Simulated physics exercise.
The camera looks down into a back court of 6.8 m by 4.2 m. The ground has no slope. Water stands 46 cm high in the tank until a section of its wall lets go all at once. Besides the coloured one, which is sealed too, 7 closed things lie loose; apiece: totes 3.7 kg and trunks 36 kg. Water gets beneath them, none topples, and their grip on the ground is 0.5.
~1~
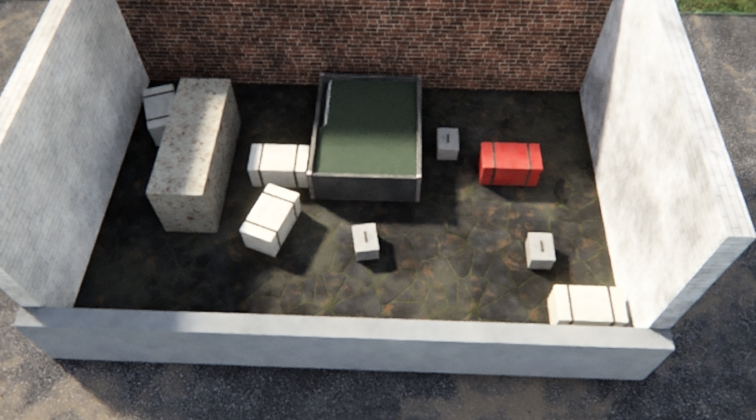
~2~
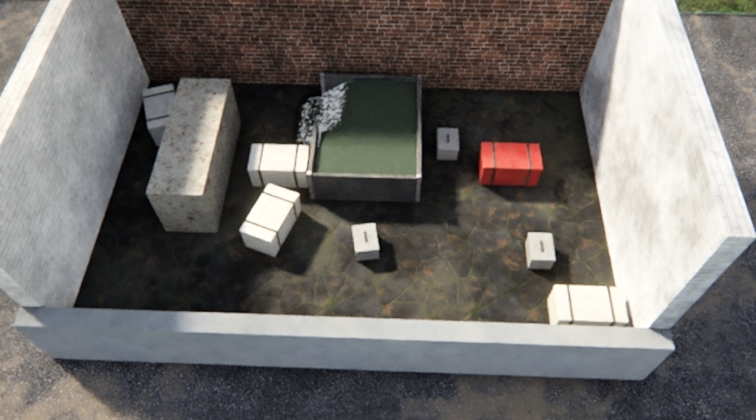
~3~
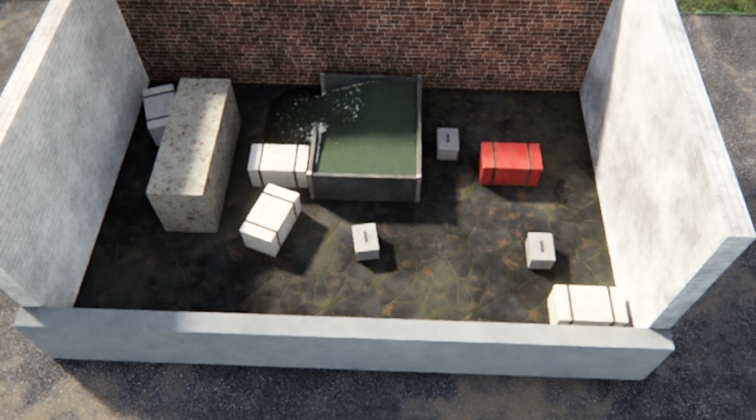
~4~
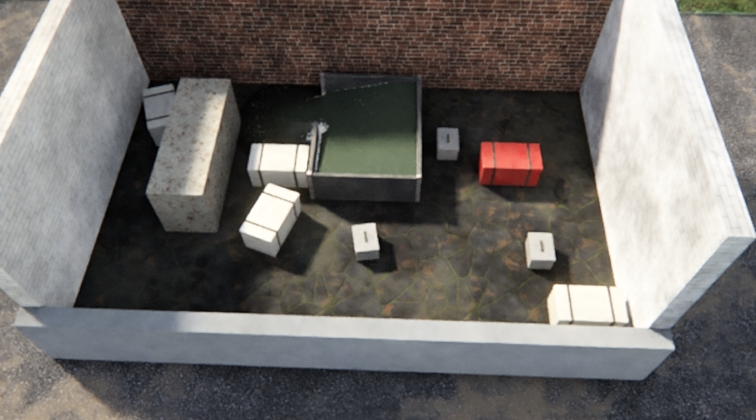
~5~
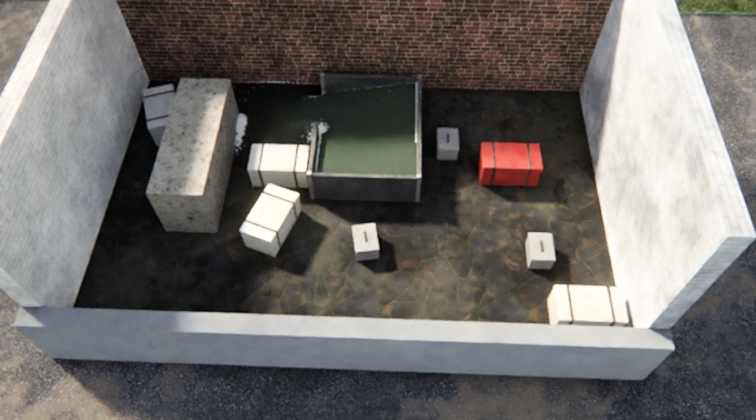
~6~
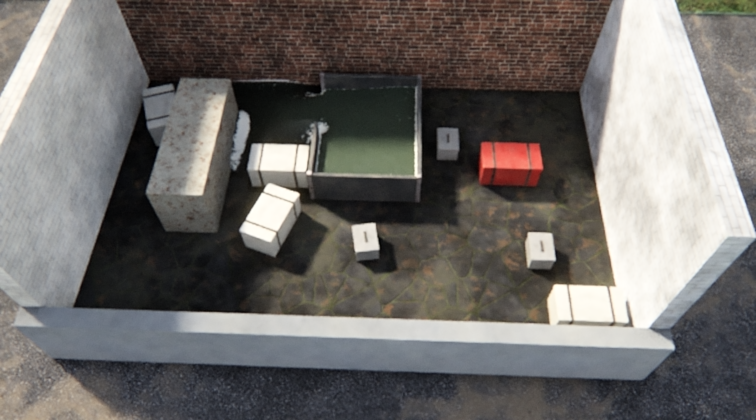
Water spilled out over the left side of a tank by the brick wall, splashed near the white boxes, and spread left to a concrete block, while the red trunk and the pale boxes stayed put.
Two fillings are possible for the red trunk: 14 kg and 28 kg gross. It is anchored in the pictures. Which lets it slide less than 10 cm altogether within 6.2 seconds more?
For it, the lower weight is enough.
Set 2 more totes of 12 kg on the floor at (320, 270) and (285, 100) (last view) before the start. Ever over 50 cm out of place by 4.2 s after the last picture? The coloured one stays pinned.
In turn: Short of it, past it.
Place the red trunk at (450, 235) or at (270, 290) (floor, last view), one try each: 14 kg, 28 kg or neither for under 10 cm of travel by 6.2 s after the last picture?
In turn: Either load holds; neither is enough.
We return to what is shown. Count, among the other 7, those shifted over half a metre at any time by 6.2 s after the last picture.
I count 1.
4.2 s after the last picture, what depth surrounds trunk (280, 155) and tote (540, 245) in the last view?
About 4 and 0 cm.
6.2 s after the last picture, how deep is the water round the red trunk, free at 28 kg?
Roughly 0 cm.
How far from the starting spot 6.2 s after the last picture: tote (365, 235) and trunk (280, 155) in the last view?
In that order: 50 cm, 0 cm.
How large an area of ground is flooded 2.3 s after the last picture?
Some 12 m2.
Then, 0.6 s after the last picture the red trunk would be 0 cm from its start with 14 kg and 0 cm from its start with 28 kg; 0 cm of water round it then.
Then, 2.3 s after the last picture the red trunk would be 0 cm from its start with 14 kg and 0 cm from its start with 28 kg; 0 cm of water round it then.
Then, 4.2 s after the last picture the red trunk would be 0 cm from its start with 14 kg and 0 cm from its start with 28 kg; 0 cm of water round it then.
Then, 6.2 s after the last picture the red trunk would be 0 cm from its start with 14 kg and 0 cm from its start with 28 kg; 0 cm of water round it then.
